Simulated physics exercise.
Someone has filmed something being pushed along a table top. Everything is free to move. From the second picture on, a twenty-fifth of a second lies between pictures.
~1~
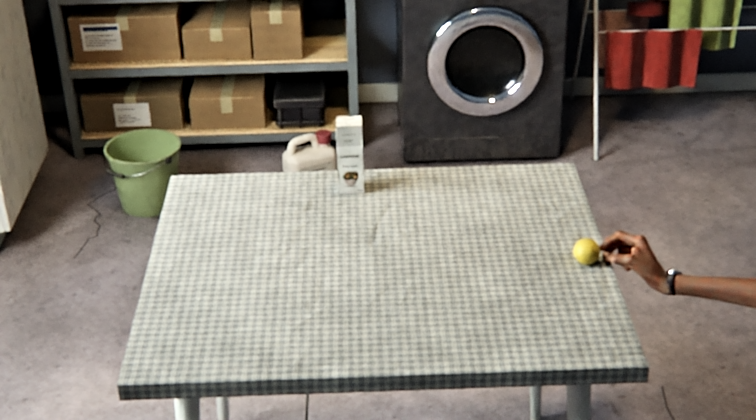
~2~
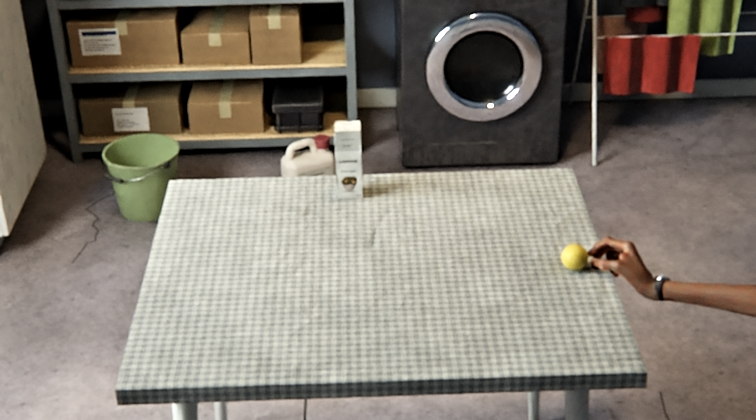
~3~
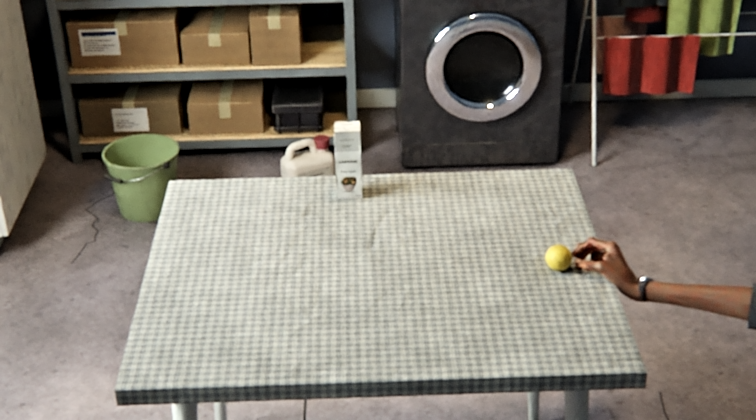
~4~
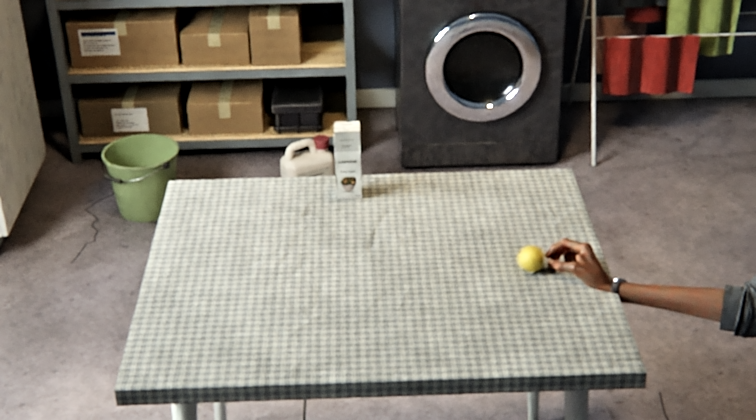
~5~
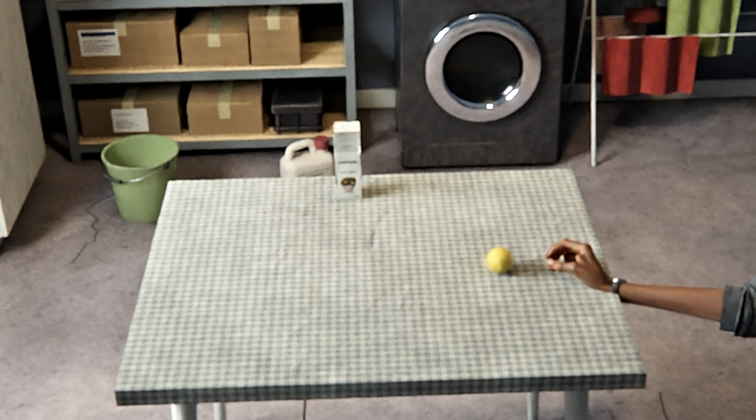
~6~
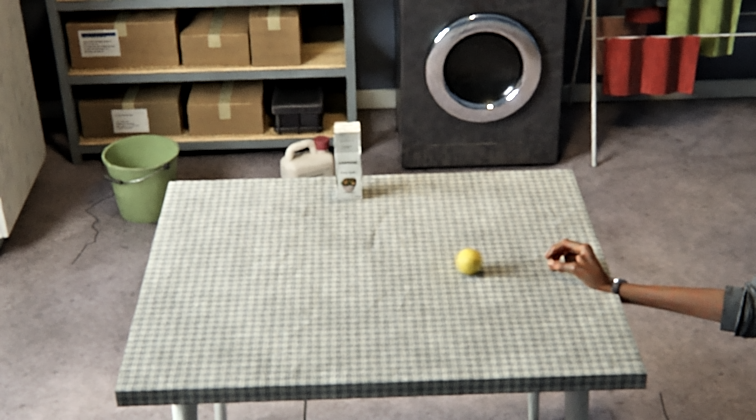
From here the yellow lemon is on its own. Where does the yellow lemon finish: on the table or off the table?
The yellow lemon falls off the table.
Then, 0.20 s after the last picture, yellow lemon rolled well along near (315, 266).
Then, 0.50 s after the last picture, yellow lemon now off the table.
Then, 0.90 s after the last picture, things are still on the move.
By the end, off the table, yellow lemon.
